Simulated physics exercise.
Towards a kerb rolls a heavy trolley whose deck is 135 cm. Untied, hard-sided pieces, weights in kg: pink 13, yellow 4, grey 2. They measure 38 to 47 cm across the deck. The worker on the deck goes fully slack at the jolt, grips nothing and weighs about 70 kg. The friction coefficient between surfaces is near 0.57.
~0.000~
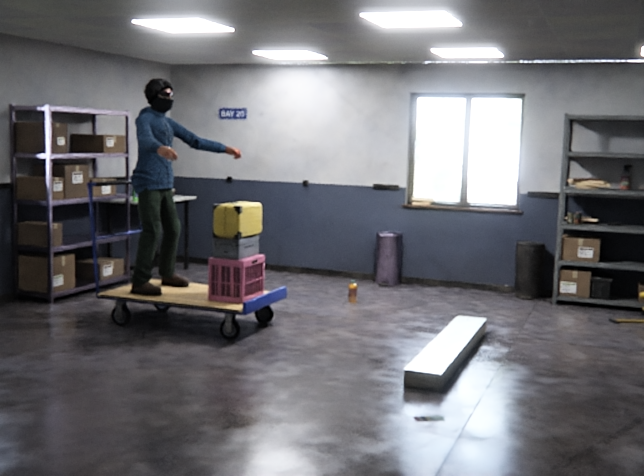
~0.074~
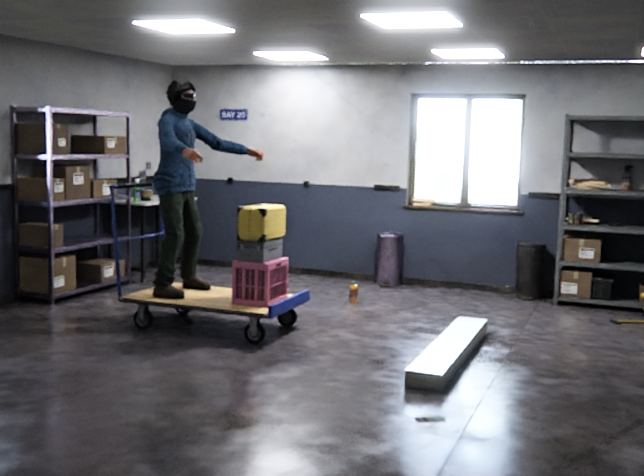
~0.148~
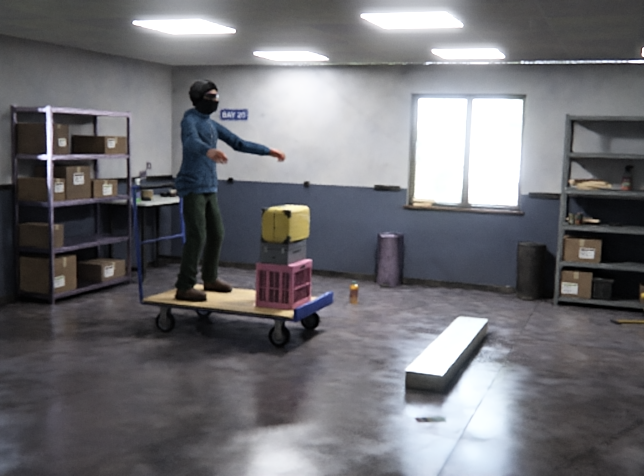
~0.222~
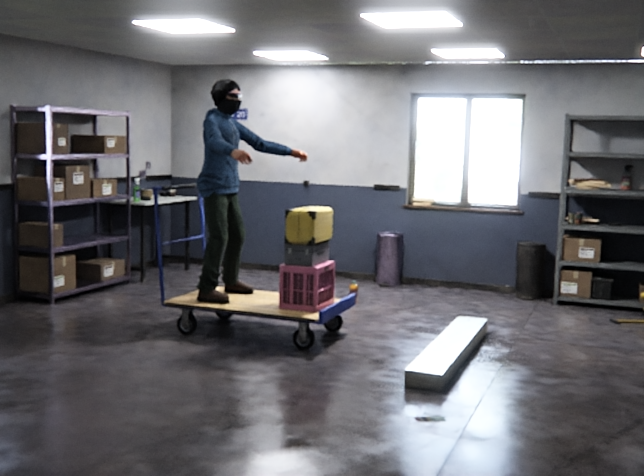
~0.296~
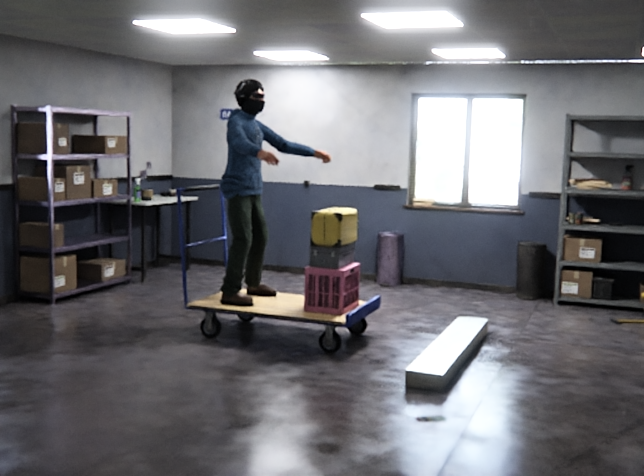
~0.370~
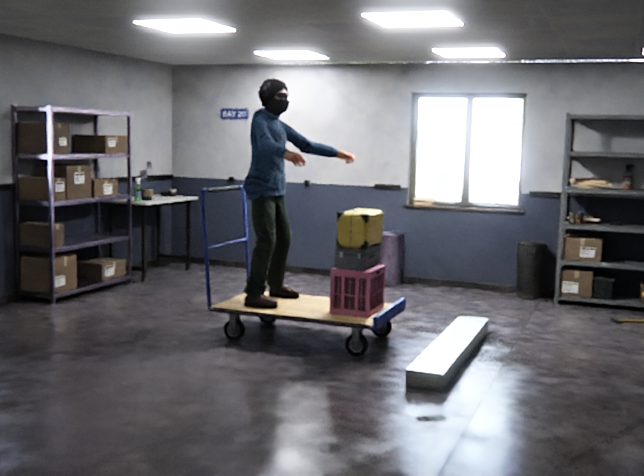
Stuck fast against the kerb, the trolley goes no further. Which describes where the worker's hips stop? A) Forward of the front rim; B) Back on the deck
(A) Forward of the front rim.
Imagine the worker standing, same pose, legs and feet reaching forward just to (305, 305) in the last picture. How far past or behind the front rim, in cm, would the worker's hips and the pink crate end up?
The hips would end 80 cm past the front rim and the pink one 30 cm past it.
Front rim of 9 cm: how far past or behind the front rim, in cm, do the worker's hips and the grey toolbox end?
In that case the hips stop 20 cm beyond the rim and the grey item 70 cm beyond it.
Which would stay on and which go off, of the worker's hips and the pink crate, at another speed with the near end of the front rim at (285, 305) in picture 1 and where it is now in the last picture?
Then hips on, pink on.
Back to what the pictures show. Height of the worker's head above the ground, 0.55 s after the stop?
At that moment it's around 60 cm off the ground.
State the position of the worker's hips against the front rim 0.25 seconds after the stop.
Behind the rim by about 40 cm.
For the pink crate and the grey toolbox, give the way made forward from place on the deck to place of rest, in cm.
The pink one ends 75 cm forward and the grey one 185 cm forward.
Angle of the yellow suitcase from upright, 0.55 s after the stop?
Tilt: Around 160°.
Impact comes at 0.53 s.
After 0.78 s the worker's hips are 38 cm behind the rim, near (404, 228) in the last picture's view.
After 1.08 s the worker's hips are 13 cm behind the rim, near (436, 246) in the last picture's view.
After 1.53 s the worker's hips are 33 cm past the rim, near (496, 270) in the last picture's view.
At rest, 4.1 s, past the rim, pink crate, yellow suitcase, grey toolbox and the worker's hips; nothing is left behind it.
